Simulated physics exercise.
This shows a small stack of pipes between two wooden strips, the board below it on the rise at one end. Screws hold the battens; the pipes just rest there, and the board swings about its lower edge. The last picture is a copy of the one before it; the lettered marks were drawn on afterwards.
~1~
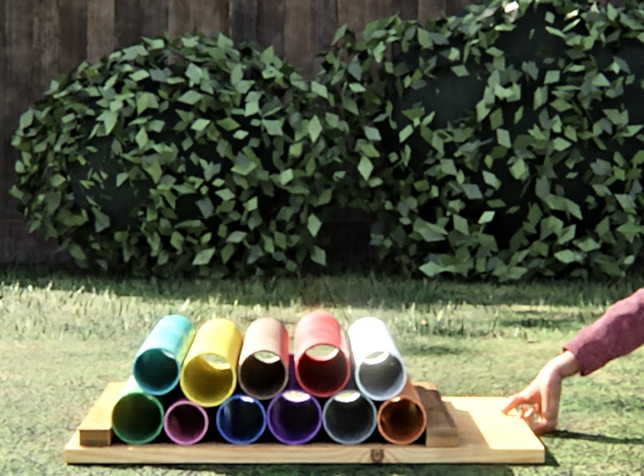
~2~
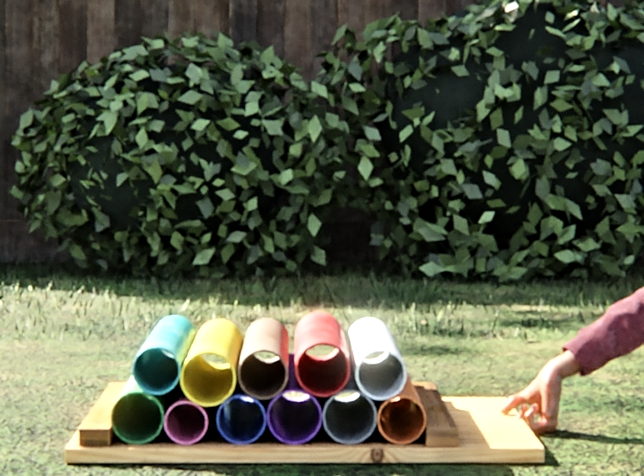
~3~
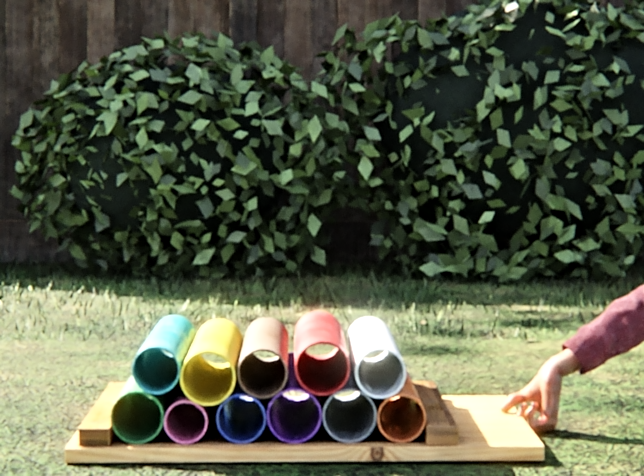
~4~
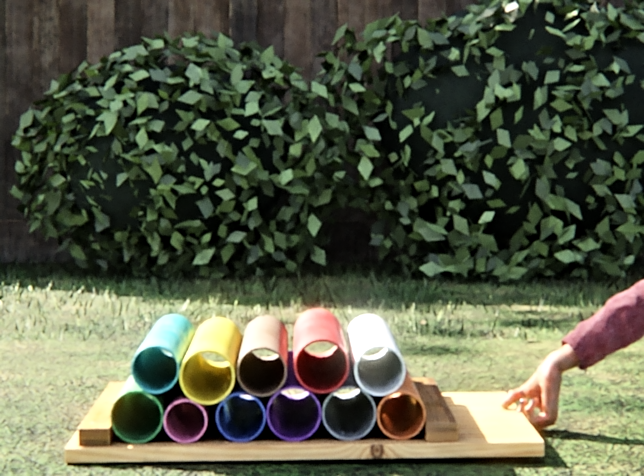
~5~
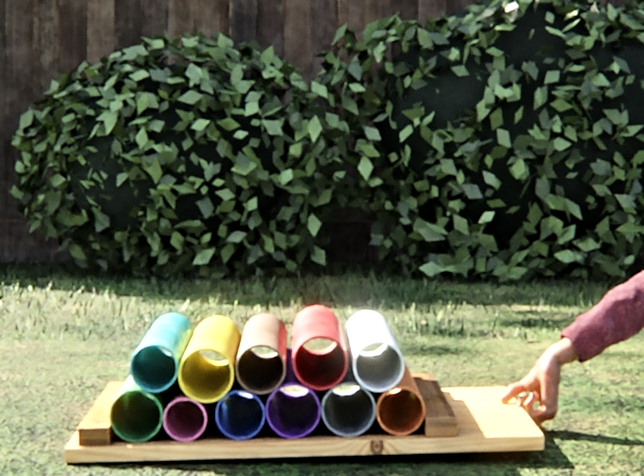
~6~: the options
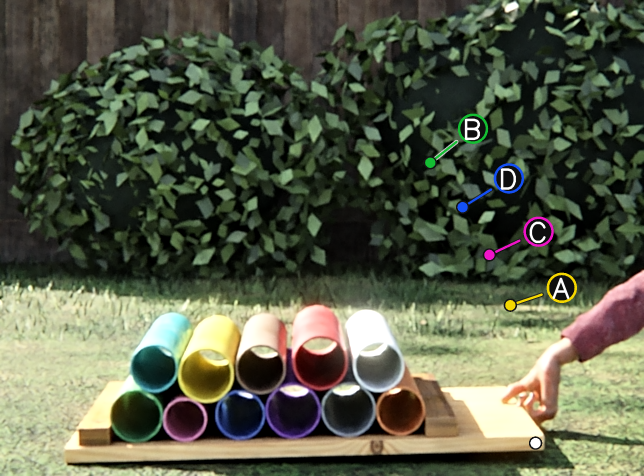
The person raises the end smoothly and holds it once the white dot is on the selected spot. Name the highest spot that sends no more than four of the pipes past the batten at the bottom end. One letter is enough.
Stop at D.
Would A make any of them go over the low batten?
Yes.
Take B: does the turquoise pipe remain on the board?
No.
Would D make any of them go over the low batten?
At D: Yes.
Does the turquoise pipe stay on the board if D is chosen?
The turquoise pipe: No.
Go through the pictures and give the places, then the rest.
Yellow pipe (208, 379); white pipe (381, 375); red pipe (323, 369), in the first picture.
Red pipe (323, 369); brown pipe (263, 374), in the second picture.
Board (304, 418); orange pipe (402, 418); white pipe (381, 373); blue pipe (241, 419), in the third picture.
Board (304, 416); green pipe (137, 417); pink pipe (186, 421), in the fourth picture.
Board (304, 413); green pipe (136, 416); pink pipe (185, 419), in the fifth picture.
On the marked copy, A at (511, 305); B at (430, 163); C at (489, 255); D at (463, 207); the white dot at (535, 443).
Taking D. A third of the way, board at 18°.
Two thirds of the way, board at 32°.
When it is over, board at 32°, four over the low batten (yellow, red, brown, turquoise).
As for the rest, A one over the low batten (turquoise); B six over the low batten; C three over the low batten (yellow, brown, turquoise).
